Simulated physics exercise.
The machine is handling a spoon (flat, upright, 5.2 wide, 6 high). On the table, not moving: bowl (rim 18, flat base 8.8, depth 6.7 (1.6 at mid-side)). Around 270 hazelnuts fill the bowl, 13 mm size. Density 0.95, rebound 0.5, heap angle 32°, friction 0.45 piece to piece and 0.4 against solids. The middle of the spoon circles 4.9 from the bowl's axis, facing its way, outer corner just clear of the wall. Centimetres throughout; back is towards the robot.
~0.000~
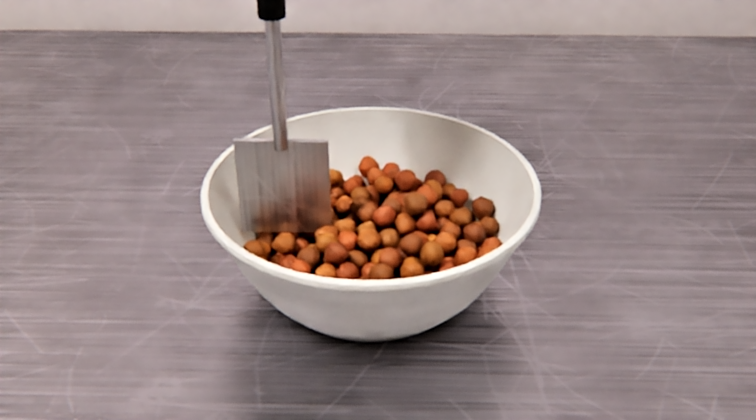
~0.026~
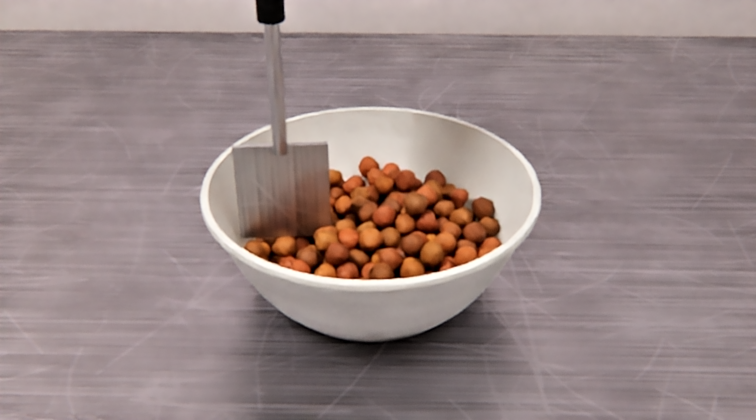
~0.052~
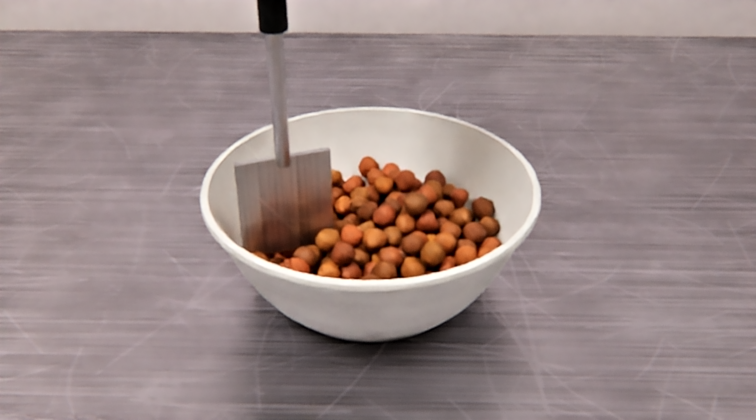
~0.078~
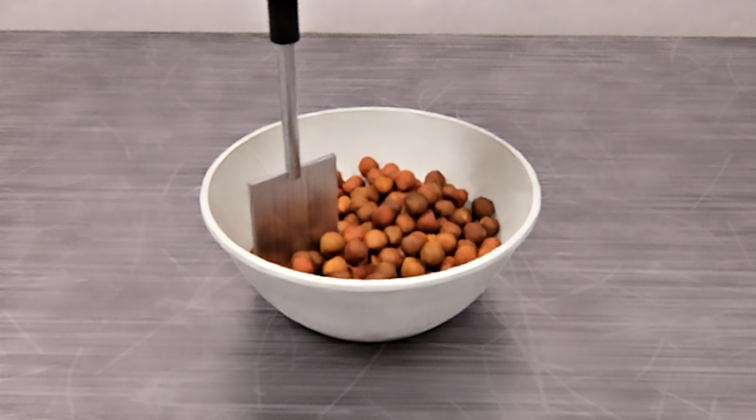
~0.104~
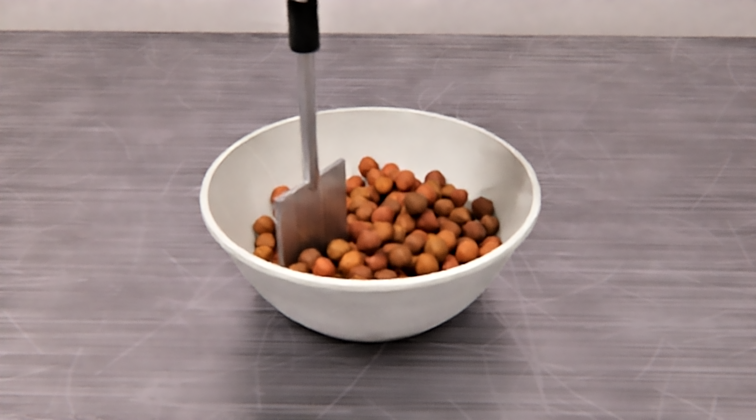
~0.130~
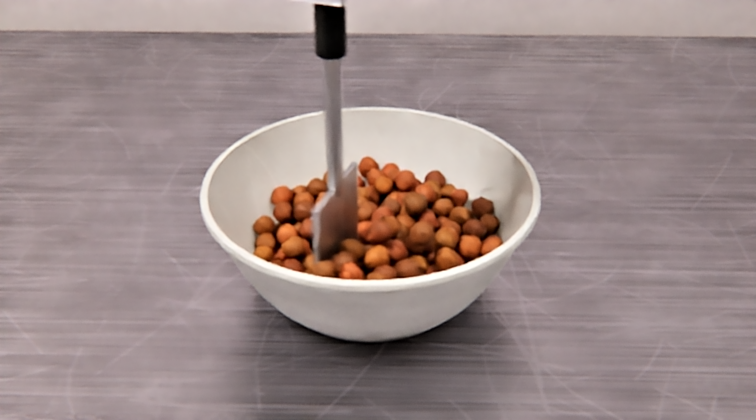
The footage shows a flat metal spoon with a black handle standing in a white bowl of brown hazelnuts on a gray table, turning edge-on as it sweeps from the left side toward the front middle, pushing through the nuts.
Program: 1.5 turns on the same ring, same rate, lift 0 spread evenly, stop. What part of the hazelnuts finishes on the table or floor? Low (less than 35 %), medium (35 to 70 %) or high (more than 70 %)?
A low share, less than 35 %, ends on the table or floor.
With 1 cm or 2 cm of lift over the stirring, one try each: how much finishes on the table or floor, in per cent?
Some 15 and 10 per cent.
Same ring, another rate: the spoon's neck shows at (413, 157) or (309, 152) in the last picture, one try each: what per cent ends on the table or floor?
Some 40 and 15 per cent.
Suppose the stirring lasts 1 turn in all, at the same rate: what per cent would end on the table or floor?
In that case some 20 per cent.
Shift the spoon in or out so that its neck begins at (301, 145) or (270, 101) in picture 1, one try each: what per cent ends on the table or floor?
About 25 and 10 per cent.
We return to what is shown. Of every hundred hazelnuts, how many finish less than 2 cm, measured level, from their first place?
About 20 per cent.
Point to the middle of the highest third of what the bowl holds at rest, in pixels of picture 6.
Near (421, 201).
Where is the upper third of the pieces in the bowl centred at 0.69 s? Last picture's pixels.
At about (396, 274).
After 0.41 s, 254° round, highest piece 9 above the table; 248 in the bowl, 10 on the table or floor, 13 in flight or on the tool.
After 0.69 s, 76° round, highest piece 8 above the table; 211 in the bowl, 50 on the table or floor, 10 in flight or on the tool.
After 1.03 s, 180° round, highest piece 6 above the table; 197 in the bowl, 74 on the table or floor.
After 1.73 s, 180° round, highest piece 6 above the table; 197 in the bowl, 74 on the table or floor.
At rest, 197 in the bowl, 74 on the table or floor. That is 27 % on the table or floor.
